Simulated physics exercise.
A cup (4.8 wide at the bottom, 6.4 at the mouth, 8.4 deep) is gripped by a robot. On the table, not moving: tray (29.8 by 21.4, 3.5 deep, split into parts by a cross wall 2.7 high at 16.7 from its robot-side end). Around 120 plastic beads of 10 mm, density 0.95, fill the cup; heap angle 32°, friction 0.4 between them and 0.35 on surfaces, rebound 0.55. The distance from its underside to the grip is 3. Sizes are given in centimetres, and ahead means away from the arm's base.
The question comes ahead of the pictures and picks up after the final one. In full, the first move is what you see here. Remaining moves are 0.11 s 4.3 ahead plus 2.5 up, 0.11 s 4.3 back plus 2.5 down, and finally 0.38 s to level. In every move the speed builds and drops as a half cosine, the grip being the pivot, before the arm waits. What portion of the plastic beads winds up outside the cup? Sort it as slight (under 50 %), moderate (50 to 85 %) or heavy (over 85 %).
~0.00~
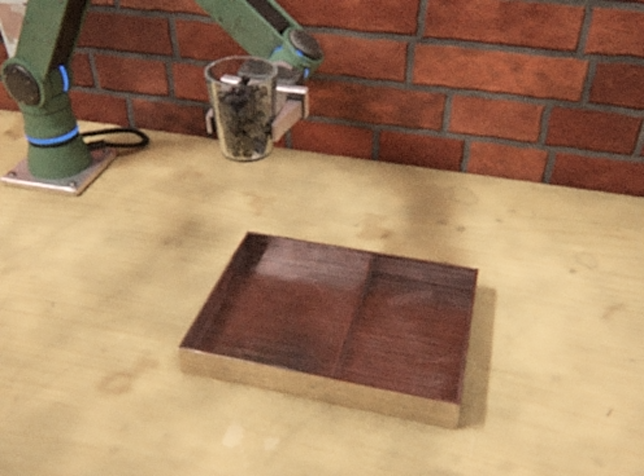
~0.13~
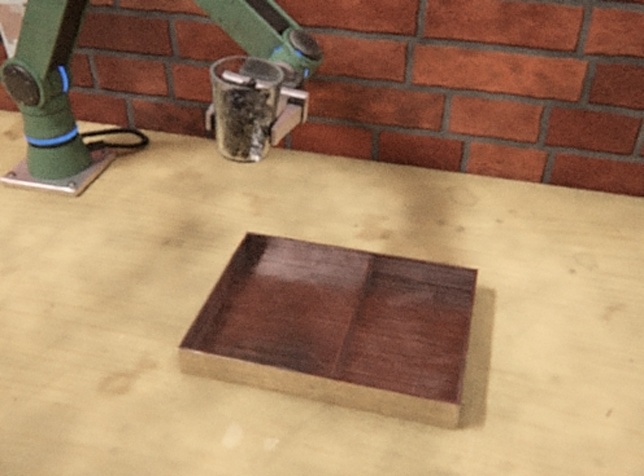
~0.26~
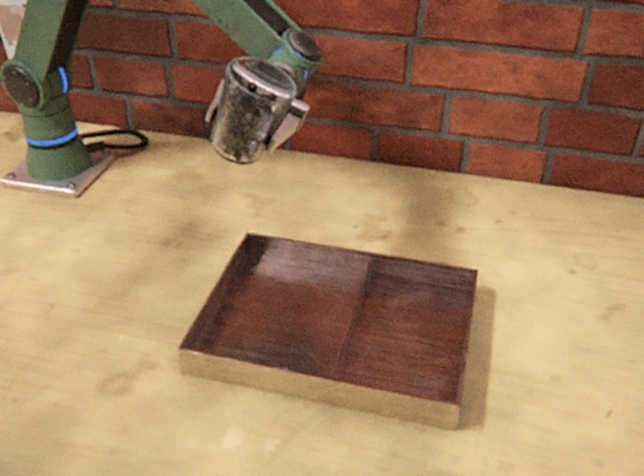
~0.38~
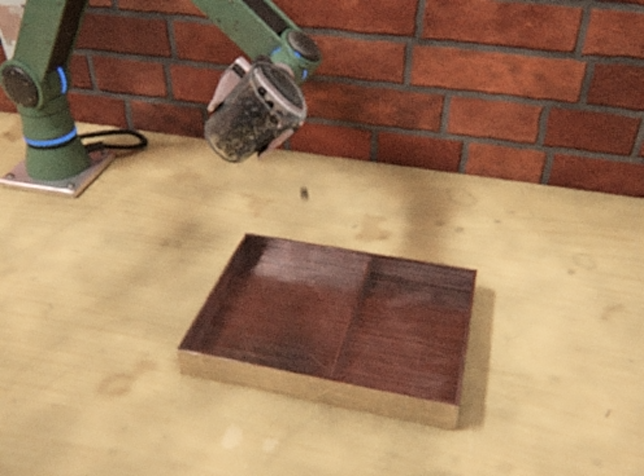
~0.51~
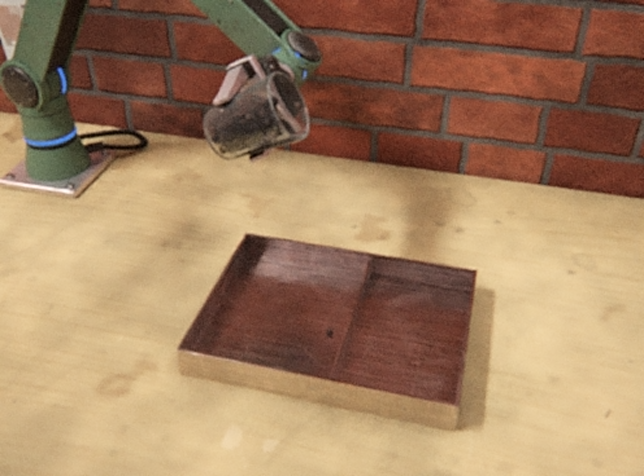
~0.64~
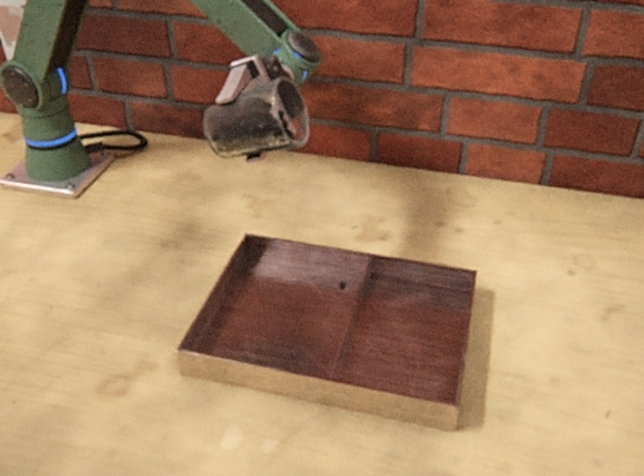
It counts as moderate.
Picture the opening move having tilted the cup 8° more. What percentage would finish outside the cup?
About 90 %.
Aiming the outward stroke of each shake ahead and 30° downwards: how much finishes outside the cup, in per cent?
Result: Approx. 20 %.
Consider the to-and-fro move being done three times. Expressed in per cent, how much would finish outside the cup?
90 per cent or so.
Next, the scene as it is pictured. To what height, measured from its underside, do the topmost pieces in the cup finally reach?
Around 3.0 cm up.
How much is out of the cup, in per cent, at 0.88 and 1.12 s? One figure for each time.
At the first time about 70 per cent, at the second about 75 per cent.
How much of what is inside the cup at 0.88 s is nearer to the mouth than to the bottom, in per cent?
Around 95 per cent of it.
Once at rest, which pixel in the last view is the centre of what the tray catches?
Near (409, 349).
After 0.88 s, tilted 67° forward, highest piece 27 above the table; 38 in the cup, 1 in the far-side part, 85 in flight or on a rim.
After 1.12 s, tilted 15° forward, highest piece 27 above the table; 72 in the far-side part, 30 in the cup, 14 in the robot-side part, 8 in flight or on a rim.
After 1.44 s, level, highest piece 26 above the table; 75 in the far-side part, 30 in the cup, 13 in the robot-side part, 6 on the table or floor.
After 2.49 s, level, highest piece 26 above the table; 75 in the far-side part, 30 in the cup, 13 in the robot-side part, 6 on the table or floor.
In the end, 75 in the far-side part, 30 in the cup, 13 in the robot-side part, 6 on the table or floor. That is 76 % outside the cup.
